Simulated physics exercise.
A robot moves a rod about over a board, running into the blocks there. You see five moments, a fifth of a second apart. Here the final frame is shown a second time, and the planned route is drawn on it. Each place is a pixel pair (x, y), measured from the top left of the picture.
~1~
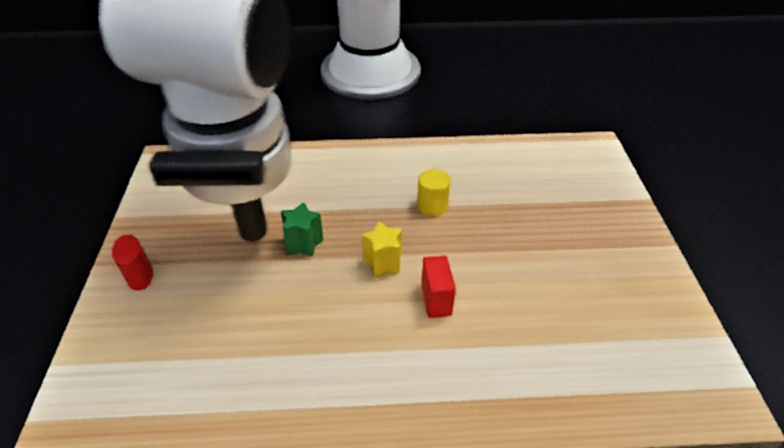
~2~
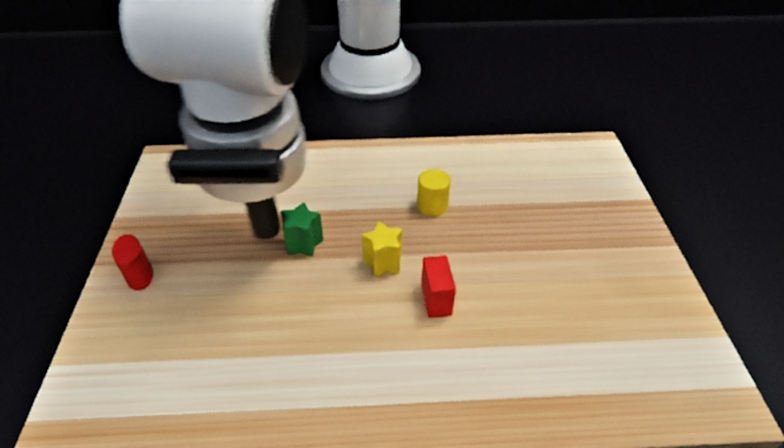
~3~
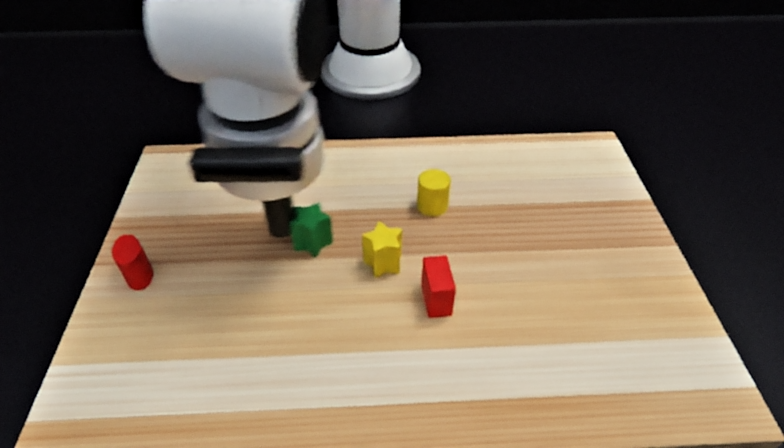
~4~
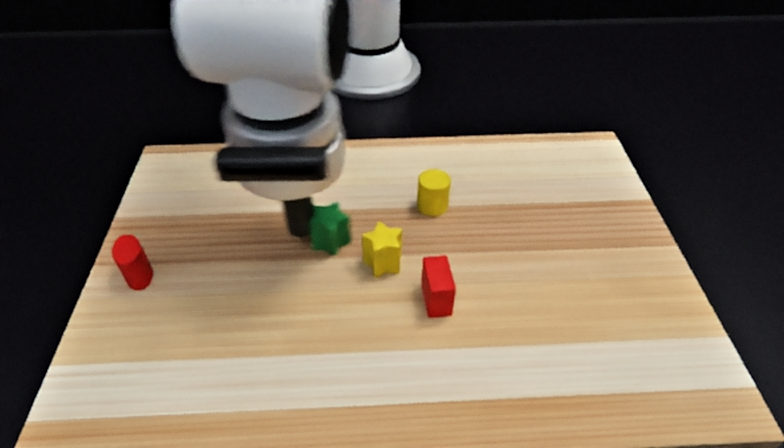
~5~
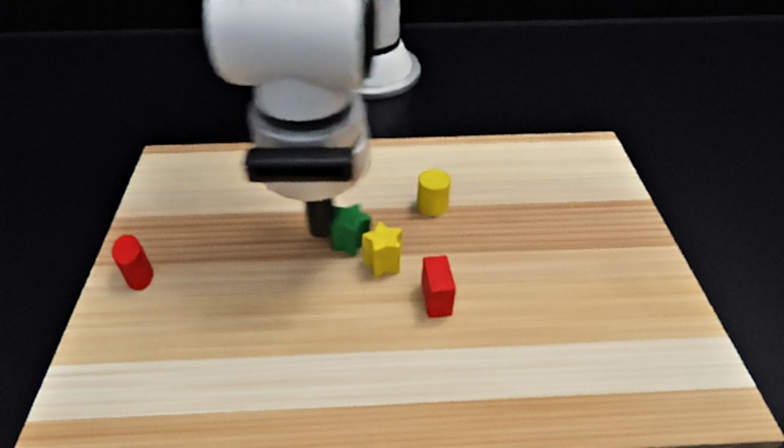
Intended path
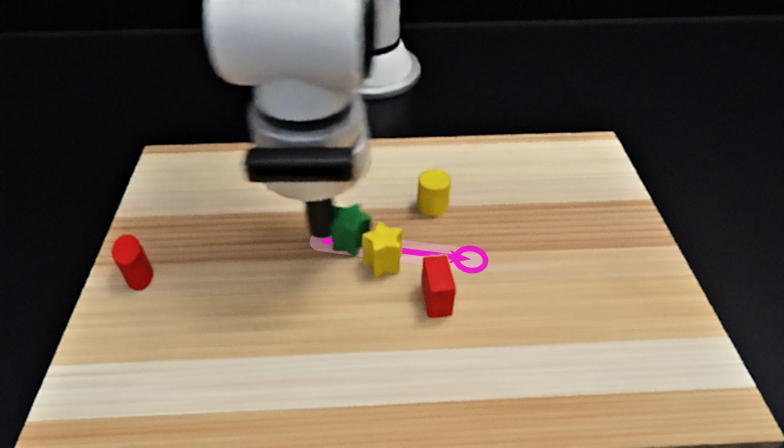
A robot arm holding a dark rod moves rightward over a wooden board, closing the gap to a green star block. The rod meets the green star and pushes it to the right until it is right beside the yellow star, while the red blocks and the yellow cylinder stay still.
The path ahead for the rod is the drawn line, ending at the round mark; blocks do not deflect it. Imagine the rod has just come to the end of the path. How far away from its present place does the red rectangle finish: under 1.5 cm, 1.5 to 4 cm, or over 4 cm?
The distance will be 1.5 to 4 cm.
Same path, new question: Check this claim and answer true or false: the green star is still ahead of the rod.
True.
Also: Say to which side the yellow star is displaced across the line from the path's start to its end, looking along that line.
The shift is rightward.
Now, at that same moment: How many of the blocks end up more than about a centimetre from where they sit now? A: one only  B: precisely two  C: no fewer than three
C (no fewer than three)
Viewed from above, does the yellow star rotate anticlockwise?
Final answer: No.
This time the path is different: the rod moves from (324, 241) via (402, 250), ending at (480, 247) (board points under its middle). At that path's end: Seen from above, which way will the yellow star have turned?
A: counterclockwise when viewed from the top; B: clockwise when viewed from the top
Option B.
The drawn path runs from (324, 241) to (471, 259).
What follows on the original path. One third of the way, rod (371, 234); green star (401, 221); yellow star (409, 246), turned 40° clockwise.
Two thirds of the way, rod (422, 241); green star (453, 224); yellow star (438, 250), turned 115° clockwise; red rectangle (444, 285).
At the end, rod (473, 247); green star (504, 228), turned 15° anticlockwise; yellow star (453, 254), turned 130° clockwise; yellow circle not moved; red rectangle (448, 290), turned 20° clockwise.
